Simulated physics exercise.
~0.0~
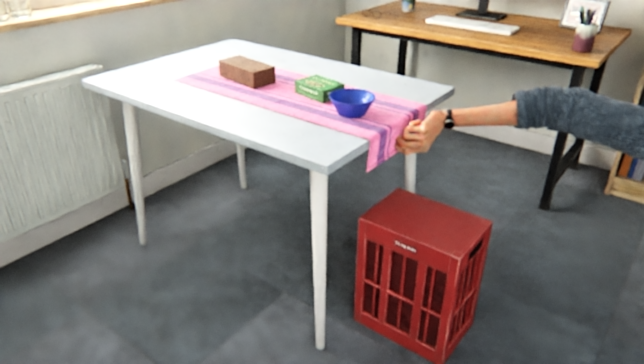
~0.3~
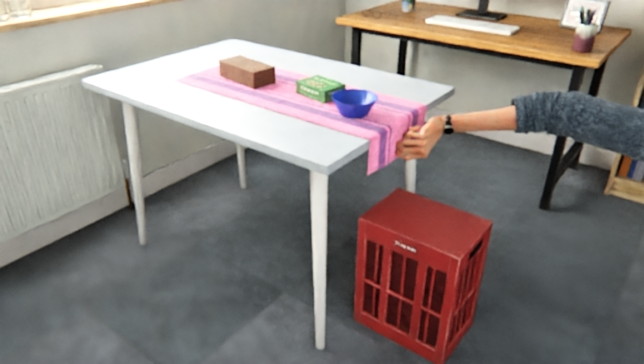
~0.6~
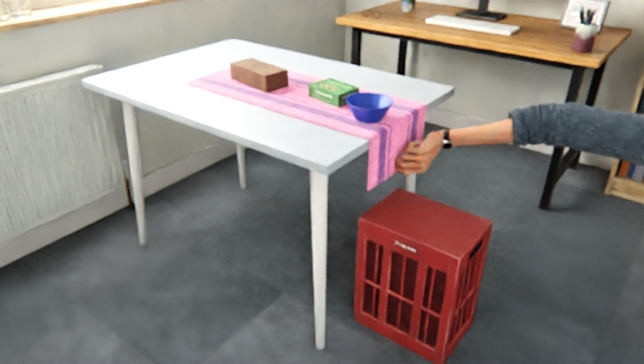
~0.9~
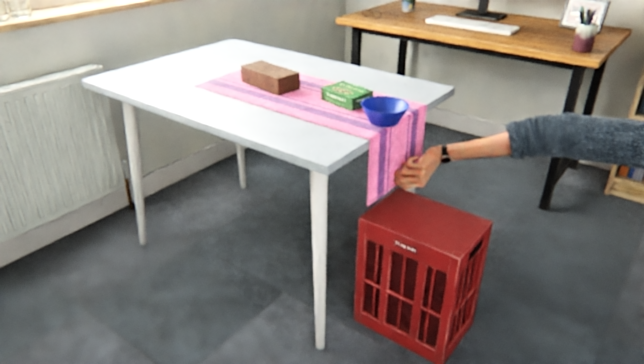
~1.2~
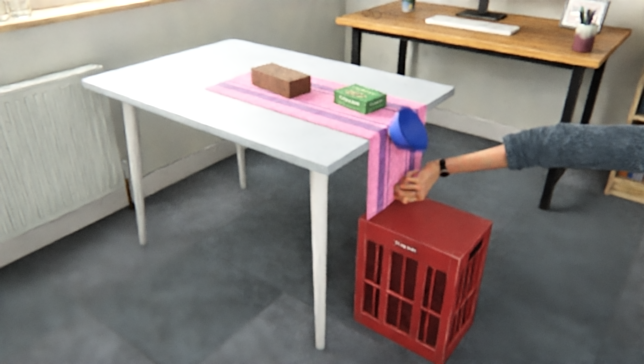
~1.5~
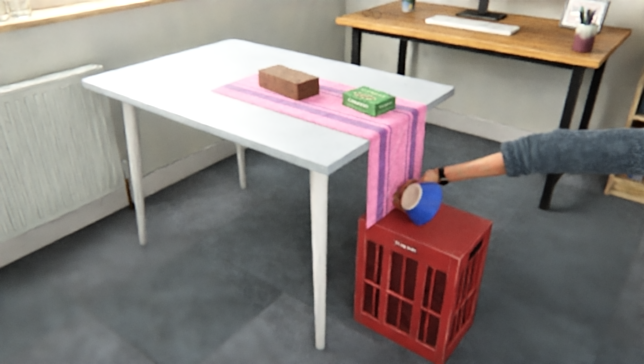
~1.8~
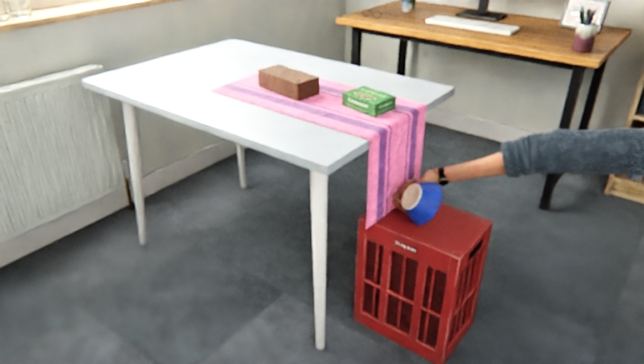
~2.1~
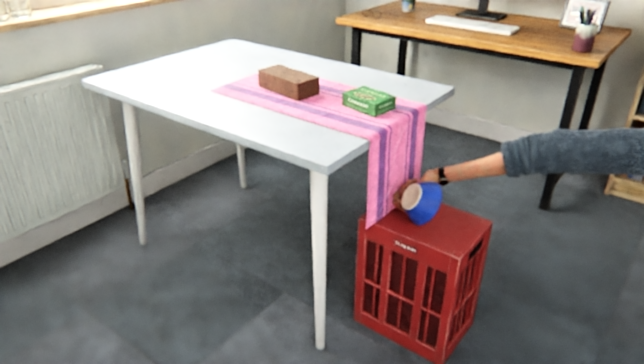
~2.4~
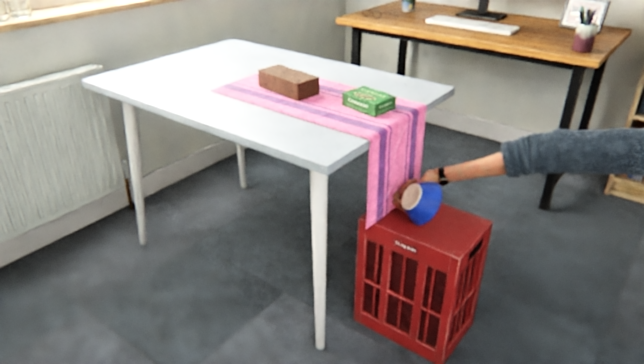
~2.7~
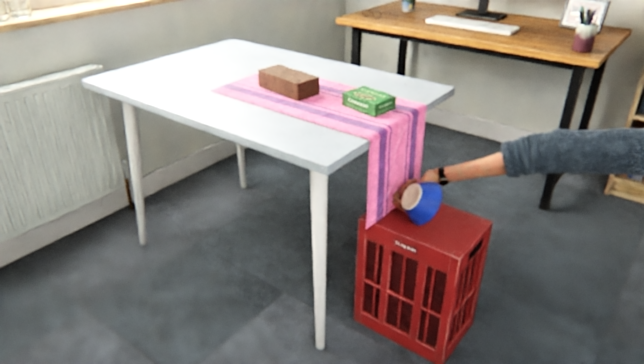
A hand pulls a pink runner down until the blue bowl tips onto the red crate.
